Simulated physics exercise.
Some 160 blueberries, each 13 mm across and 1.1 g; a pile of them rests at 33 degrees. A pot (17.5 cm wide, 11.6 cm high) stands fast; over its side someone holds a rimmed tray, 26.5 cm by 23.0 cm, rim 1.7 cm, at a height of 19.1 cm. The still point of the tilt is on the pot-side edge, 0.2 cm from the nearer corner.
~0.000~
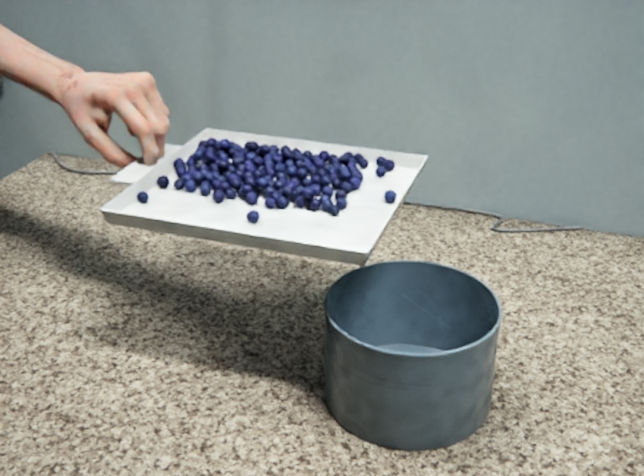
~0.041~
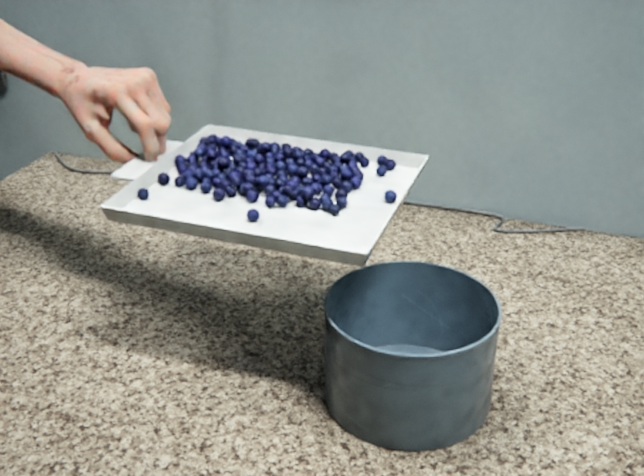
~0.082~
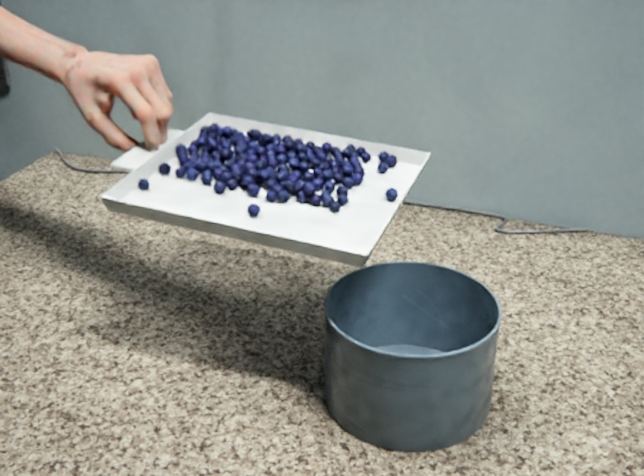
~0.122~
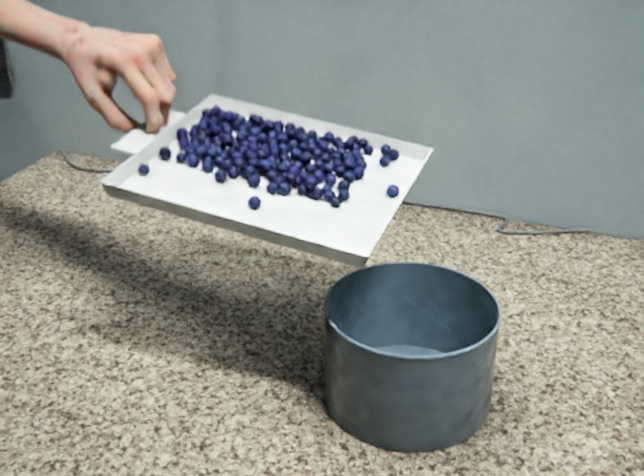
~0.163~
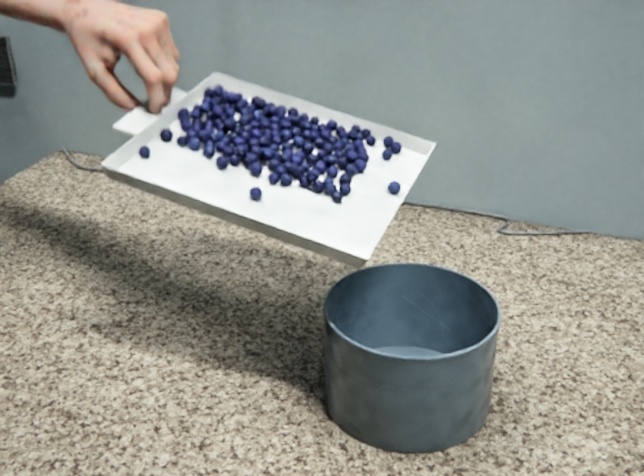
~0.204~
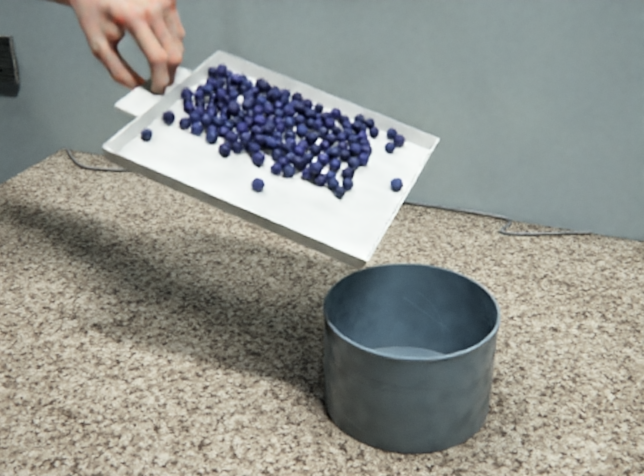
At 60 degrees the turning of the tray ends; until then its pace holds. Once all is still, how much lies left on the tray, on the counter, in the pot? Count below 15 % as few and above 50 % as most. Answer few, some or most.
Tray: Some, counter: Some, pot: Some.
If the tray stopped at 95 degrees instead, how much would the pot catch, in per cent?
It would be near 40 per cent.
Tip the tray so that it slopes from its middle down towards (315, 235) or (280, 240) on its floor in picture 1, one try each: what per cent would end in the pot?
Some 5 and 0 per cent.
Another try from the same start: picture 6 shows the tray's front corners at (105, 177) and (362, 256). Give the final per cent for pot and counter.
Pot 5, counter 50.
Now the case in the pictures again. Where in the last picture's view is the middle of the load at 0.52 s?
At about (366, 131).
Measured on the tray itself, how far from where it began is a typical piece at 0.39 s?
About 2 cm.
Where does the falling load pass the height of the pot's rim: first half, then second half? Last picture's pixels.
At about (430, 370), then at (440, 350).
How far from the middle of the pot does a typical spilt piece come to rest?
Roughly 20 cm.
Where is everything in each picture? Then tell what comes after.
The first frame shows tray tilt 0 degrees, front corners at (106, 208) and (364, 250); middle of the pieces at (270, 170); pot at (412, 303).
The second frame shows tray tilt 1 degrees, front corners at (106, 205) and (363, 250); middle of the pieces at (270, 168).
The third frame shows tray tilt 3 degrees, front corners at (107, 195) and (363, 251), lowest corner right front; middle of the pieces at (272, 160).
The fourth frame shows tray tilt 7 degrees, front corners at (107, 180) and (364, 253), lowest corner right front; middle of the pieces at (273, 149).
The fifth frame shows tray tilt 12 degrees, front corners at (108, 163) and (364, 254), lowest corner right front; middle of the pieces at (276, 136).
The sixth frame shows tray tilt 17 degrees, front corners at (109, 146) and (365, 256), lowest corner right front; middle of the pieces at (279, 123); pot at (411, 306). Its pace works out near 120 degrees a second.
Then, at 0.39 s, tilt 39 degrees; the tray holds 100 %, the pot 0 %.
Then, at 0.52 s, tilt 55 degrees; the tray holds 100 %, the pot 0 %.
Then, at 0.77 s, tilt 60 degrees; the tray holds 55 %, the pot 10 %.
In the end, at 1.8 s, tray 40 %, counter 35 %, pot 25 %.
